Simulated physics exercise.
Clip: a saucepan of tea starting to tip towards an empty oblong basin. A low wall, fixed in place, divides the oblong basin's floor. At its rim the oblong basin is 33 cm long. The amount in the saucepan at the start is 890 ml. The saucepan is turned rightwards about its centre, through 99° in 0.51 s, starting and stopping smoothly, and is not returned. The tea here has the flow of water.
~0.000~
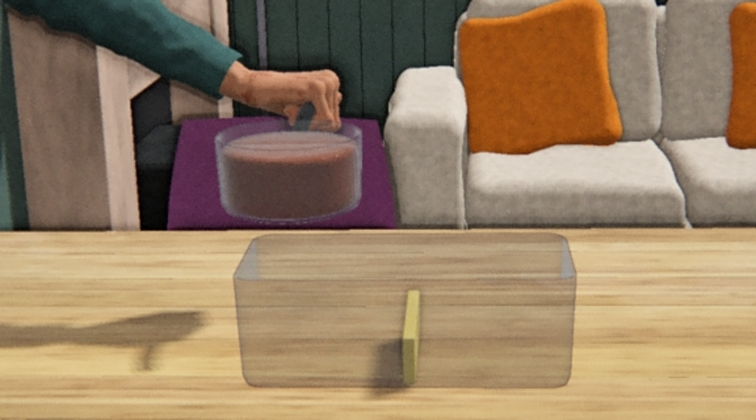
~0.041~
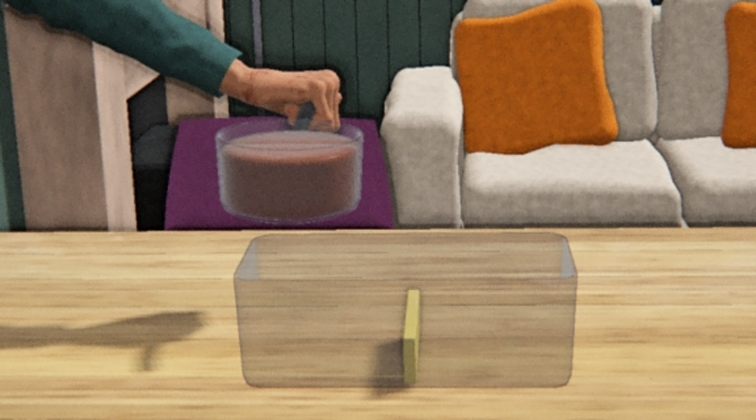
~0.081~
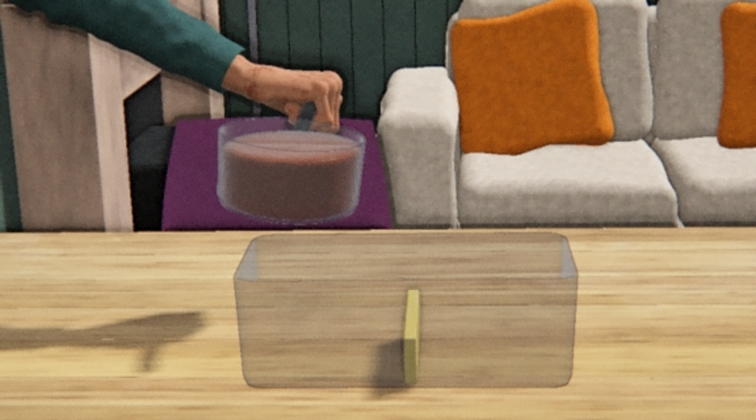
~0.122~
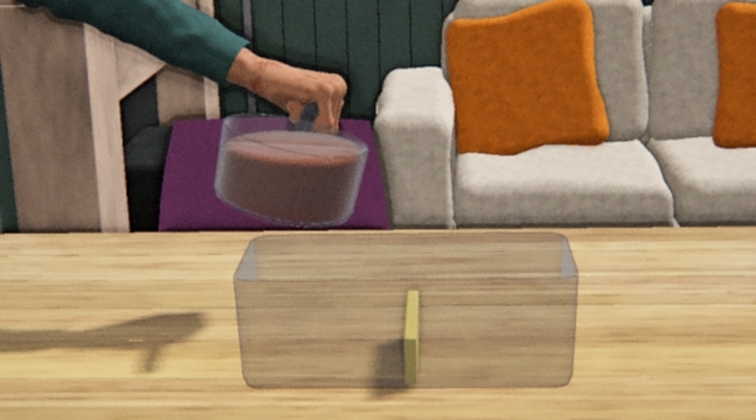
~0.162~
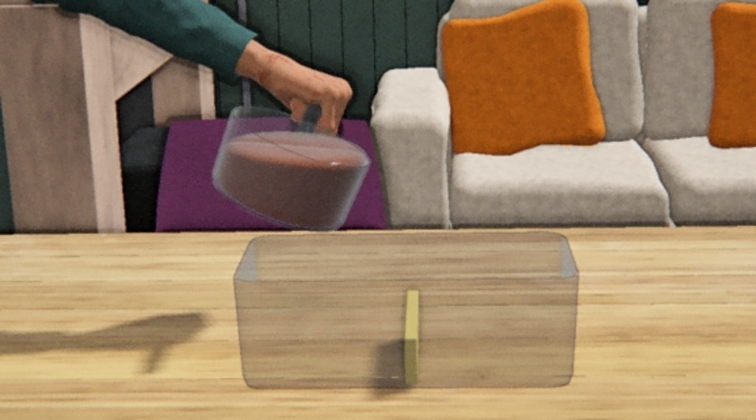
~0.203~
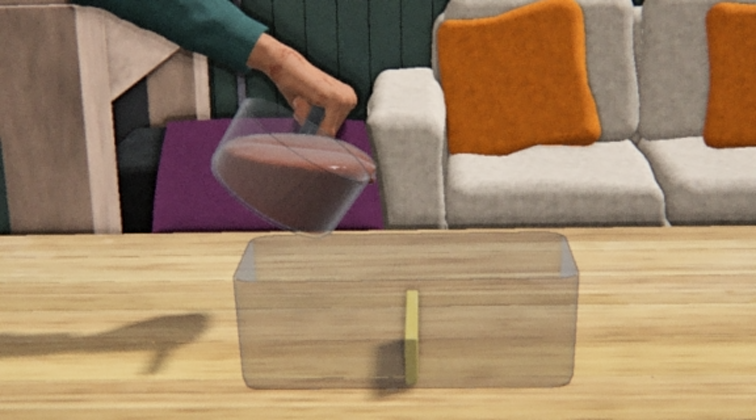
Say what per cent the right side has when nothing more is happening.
It has about 37 per cent.
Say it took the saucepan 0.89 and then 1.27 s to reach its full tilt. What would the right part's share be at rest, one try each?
Roughly 55 per cent the first time and 60 per cent the second.
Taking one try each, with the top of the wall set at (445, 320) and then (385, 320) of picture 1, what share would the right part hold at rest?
Some 15 in a hundred, then some 70 in a hundred.
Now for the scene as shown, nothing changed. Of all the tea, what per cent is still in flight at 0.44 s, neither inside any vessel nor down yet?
About 26 per cent.
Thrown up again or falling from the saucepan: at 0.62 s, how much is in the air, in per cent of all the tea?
5 in a hundred, give or take.
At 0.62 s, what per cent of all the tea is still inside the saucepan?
Around 7 in a hundred is still there.
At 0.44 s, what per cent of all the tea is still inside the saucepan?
Near 28 in a hundred.
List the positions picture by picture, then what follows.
Tilt 0°; pouring edge (360, 136); surface from (222, 146) to (358, 144); the oblong basin's rim runs from (244, 259) to (570, 257); the wall's top is at (411, 315), in the first picture.
Tilt 2°; pouring edge (361, 137); surface from (222, 145) to (359, 145), in the second picture.
Tilt 6°; pouring edge (364, 143); surface from (224, 143) to (361, 146), in the third picture.
Tilt 13°; pouring edge (366, 152); surface from (225, 143) to (364, 149), in the fourth picture.
Tilt 23°; pouring edge (368, 165); surface from (224, 145) to (370, 157); 1 per cent is over the edge, in the fifth picture.
Tilt 34°; pouring edge (367, 180); surface from (220, 145) to (360, 165); 5 per cent is over the edge, in the sixth picture.
Then, 0.44 s in, the tilt is 95° and 27 per cent is still to pour, 21 is left of the wall and 26 right of it.
Then, 0.62 s in, the tilt is 99° and 7 per cent is still to pour, 51 is left of the wall and 37 right of it.
Then, 0.81 s in, the tilt is 99° and 2 per cent is still to pour, 54 is left of the wall and 37 right of it.
Then, 1.01 s in, the tilt is 99° and 0 per cent is still to pour, 60 is left of the wall and 37 right of it.
Finally, 60 per cent lies left of the wall, 37 right of it and 2 outside.
